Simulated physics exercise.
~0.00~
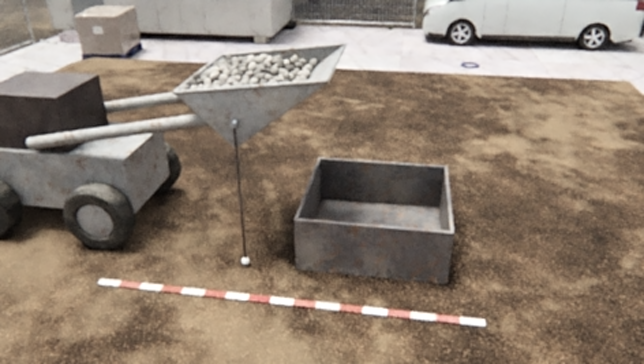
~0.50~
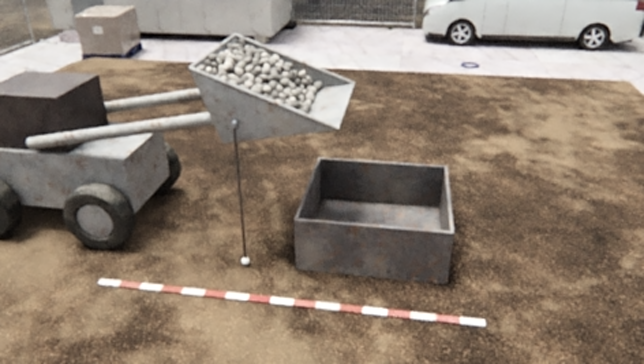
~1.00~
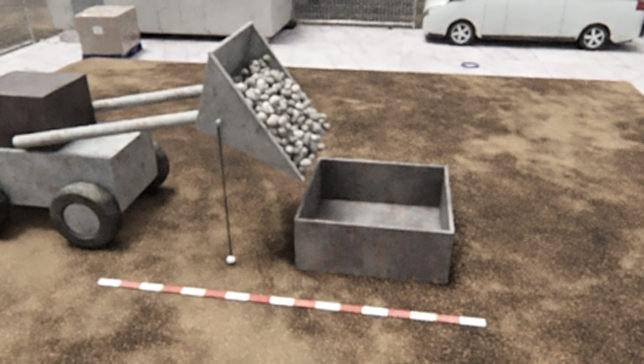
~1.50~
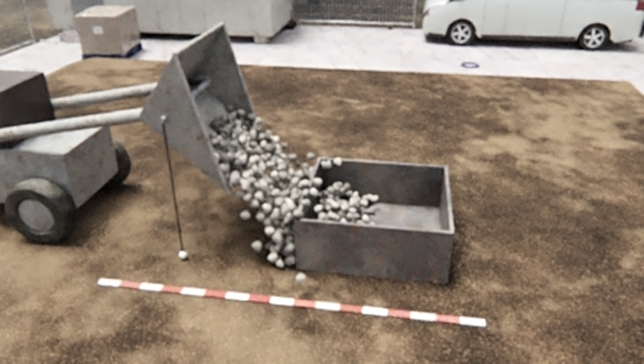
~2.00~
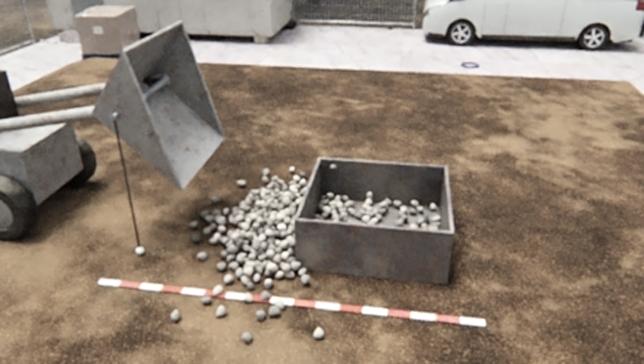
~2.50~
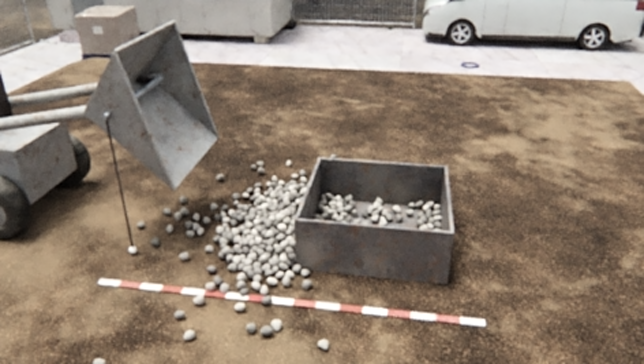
A small loader tipped its raised bucket of smooth grey stones toward an open bin while rolling back to the left, so most of them spilled onto the dirt in front of the bin, and only a smaller share ended up inside.
